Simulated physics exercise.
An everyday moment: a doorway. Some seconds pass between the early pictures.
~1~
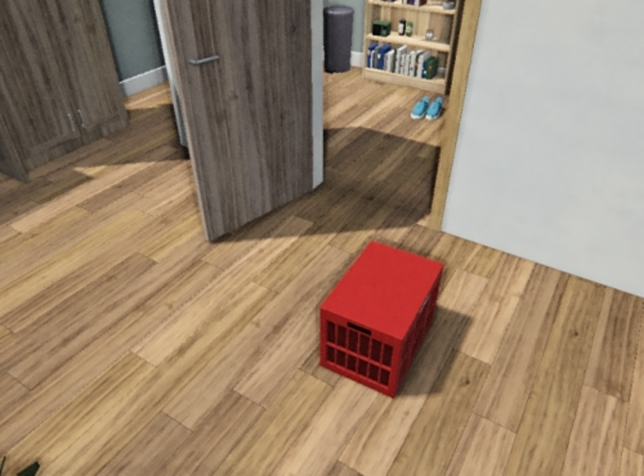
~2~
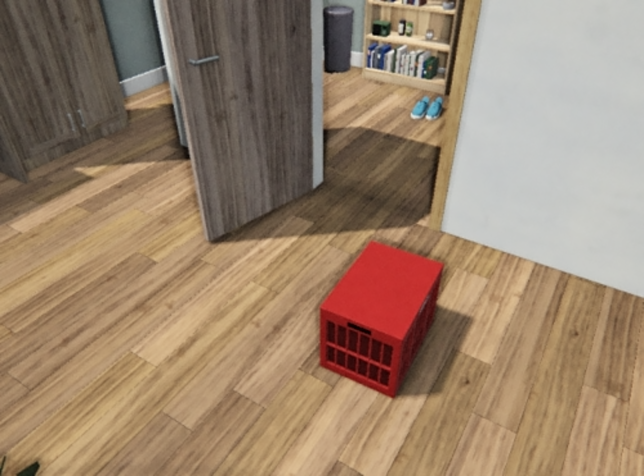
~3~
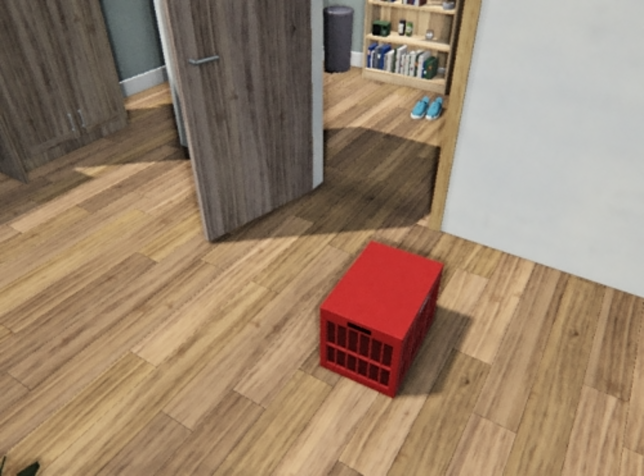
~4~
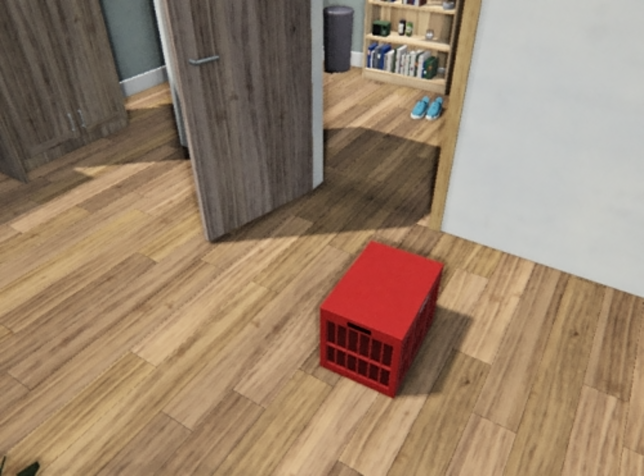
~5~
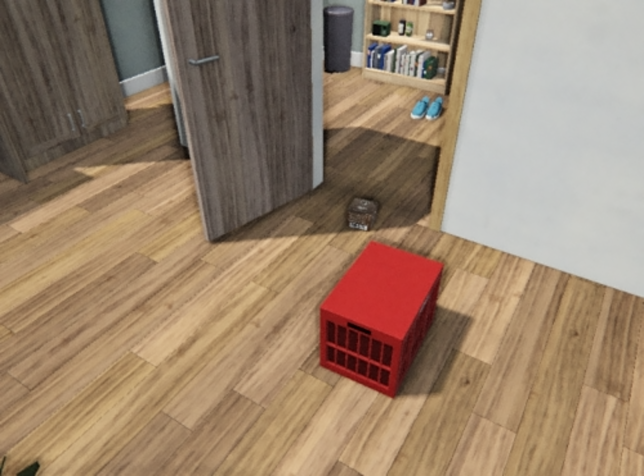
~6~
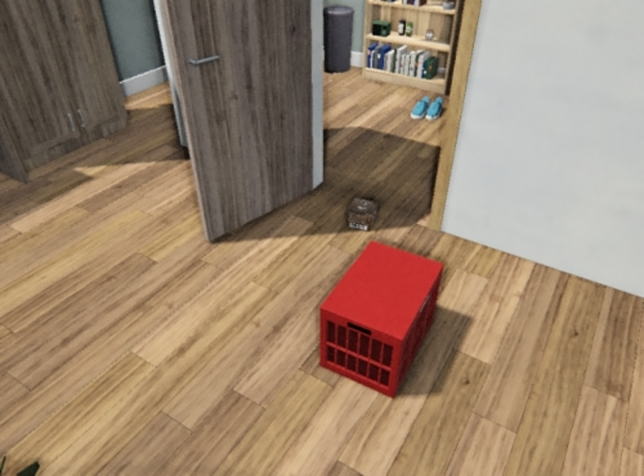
Red crate sitting still on a wooden floor near an open door, with a small brown box appearing behind it.
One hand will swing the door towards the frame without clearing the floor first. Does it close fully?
It shuts.
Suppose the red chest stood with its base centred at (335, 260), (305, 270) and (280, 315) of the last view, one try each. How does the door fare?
First try: It jams; second try: It is blocked; third try: It shuts.
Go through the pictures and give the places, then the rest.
The first frame shows door wide open and still; red chest (382, 315).
The second frame shows door wide open and still; red chest (382, 315).
The third frame shows door wide open and still; red chest (382, 315).
The fourth frame shows door wide open and still; red chest (382, 315).
The fifth frame shows door wide open and still; red chest (382, 315).
The sixth frame shows door wide open and still; brown box (362, 215); red chest (382, 315).
Then, 1.00 s after the last picture, door 69° open.
Then, 1.70 s after the last picture, door 27° open; brown box slid a little near (370, 212).
Then, 2.00 s after the last picture, door 8° open; brown box slid about its own width near (387, 206).
At rest, door 0° open; moved from the start, brown box; red chest in place. Seen from the same camera at the end, brown box near (395, 199).
